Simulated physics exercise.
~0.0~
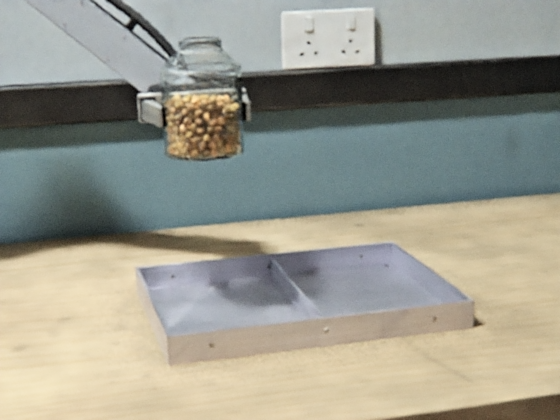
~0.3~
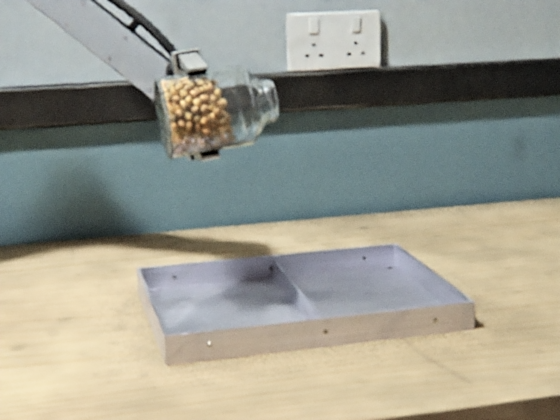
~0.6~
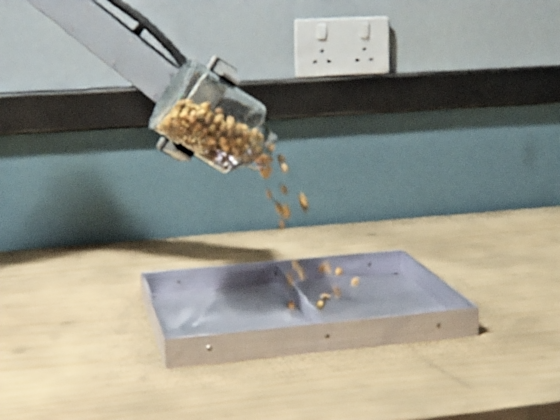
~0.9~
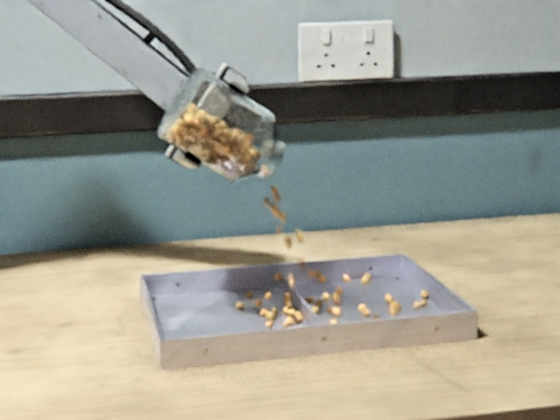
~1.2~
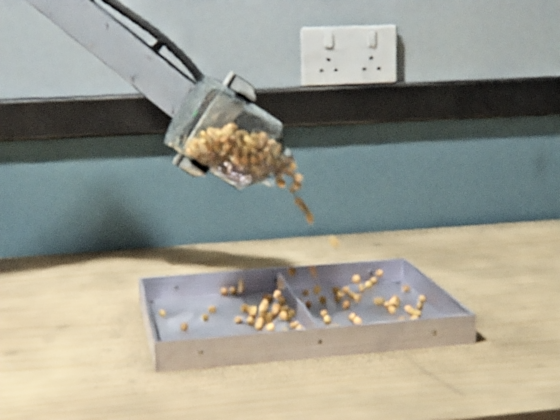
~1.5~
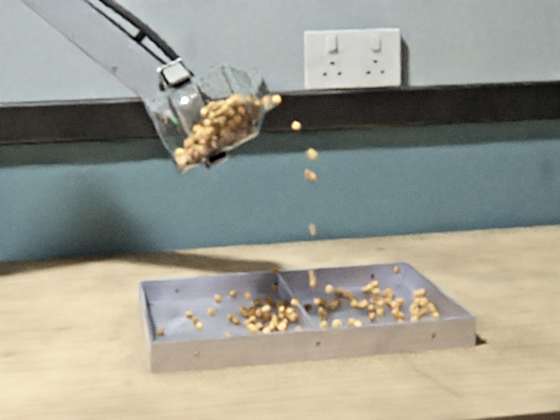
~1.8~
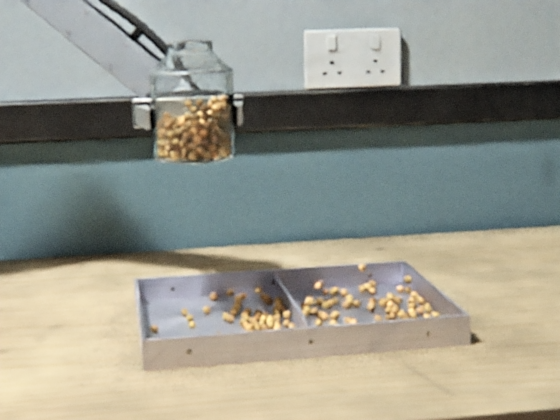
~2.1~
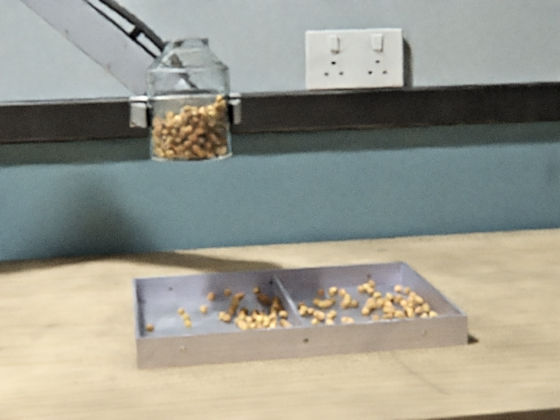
A grey robot arm reaches in from the upper left, holding a clear glass jar of tan chickpeas above a pale wooden table, seen from the front and slightly above. Below sits a shallow, pale purplish-grey tray split by a cross wall, with a blue and grey wall, a dark rail and a white double socket behind. The arm tips the jar to the right until its mouth points downward, and chickpeas spill into both parts of the tray. It then turns the jar back upright as the last few drop. Finally, scattered chickpeas lie on both sides of the divider, while many remain in the jar.
